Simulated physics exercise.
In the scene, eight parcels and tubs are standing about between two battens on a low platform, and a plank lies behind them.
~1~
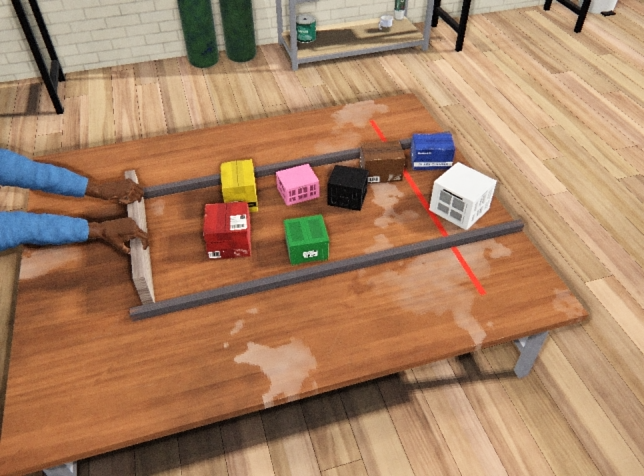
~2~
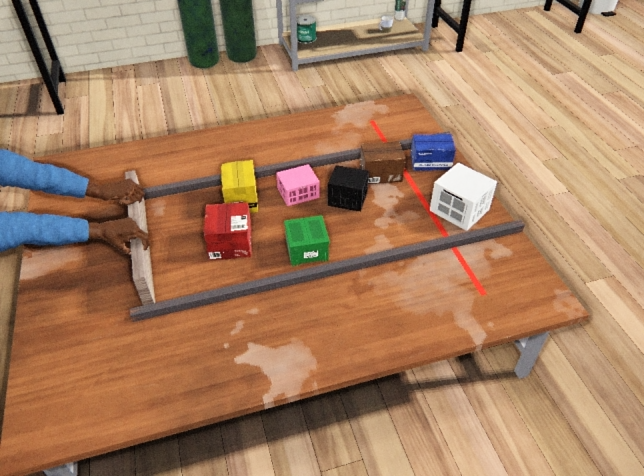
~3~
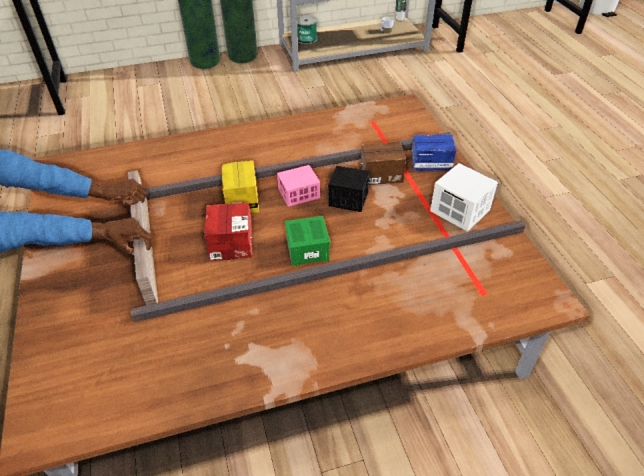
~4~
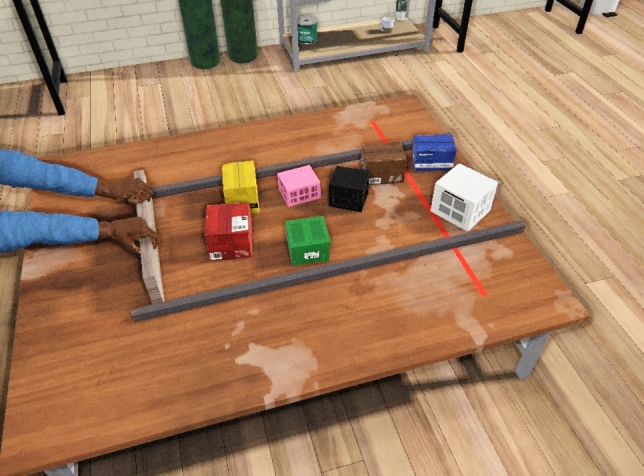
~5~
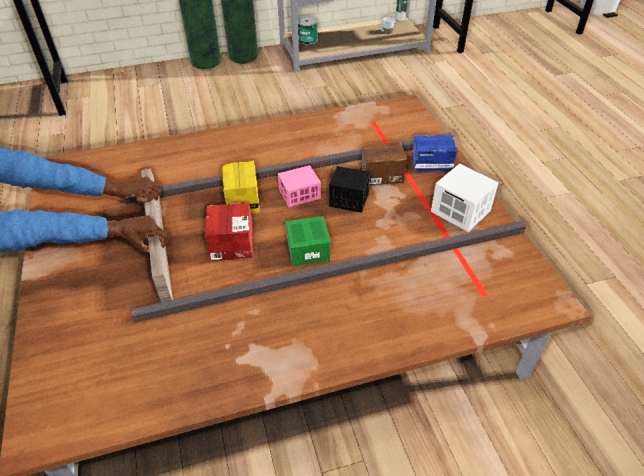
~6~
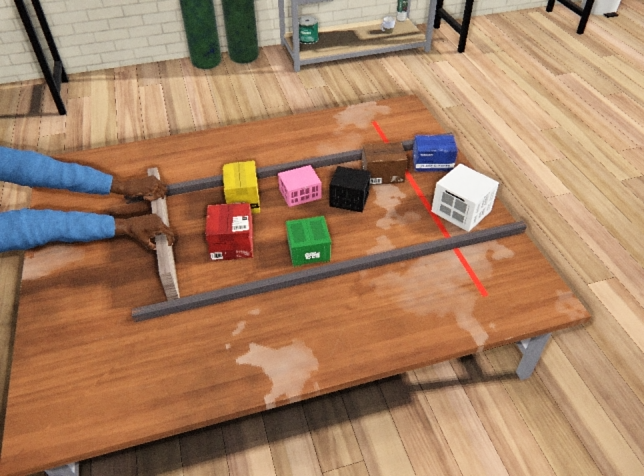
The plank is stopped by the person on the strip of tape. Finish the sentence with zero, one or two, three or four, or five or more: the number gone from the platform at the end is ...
The number gone from the platform at the end is one or two.
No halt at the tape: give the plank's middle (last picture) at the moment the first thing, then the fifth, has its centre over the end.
The middle is at about (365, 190), later at about (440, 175).
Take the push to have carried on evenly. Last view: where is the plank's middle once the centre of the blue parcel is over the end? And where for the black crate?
The middle is at (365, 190) when it's the blue parcel, and at (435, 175) when it's the black crate.
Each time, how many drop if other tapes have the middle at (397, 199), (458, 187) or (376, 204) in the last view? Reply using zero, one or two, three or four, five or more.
One to two; five or over; just one or two.
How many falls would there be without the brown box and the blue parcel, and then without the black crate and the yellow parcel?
Counts - first: 0, second: 1.
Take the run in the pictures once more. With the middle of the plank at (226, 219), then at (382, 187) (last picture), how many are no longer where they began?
At first I count 1, and then 7.
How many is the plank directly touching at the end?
That comes to 3.
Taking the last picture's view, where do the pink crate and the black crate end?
Final centres, in order: Near (448, 155), near (466, 169).
Soon after, none off yet; blue parcel at rest near (434, 153); white crate at rest near (464, 197); brown box at rest near (384, 164).
After that, none off yet; blue parcel displaced a little near (442, 151); white crate at rest near (464, 197); brown box displaced about its own width near (406, 158).
In the end, the number that fall off is one or two; gone, brown box and blue parcel.
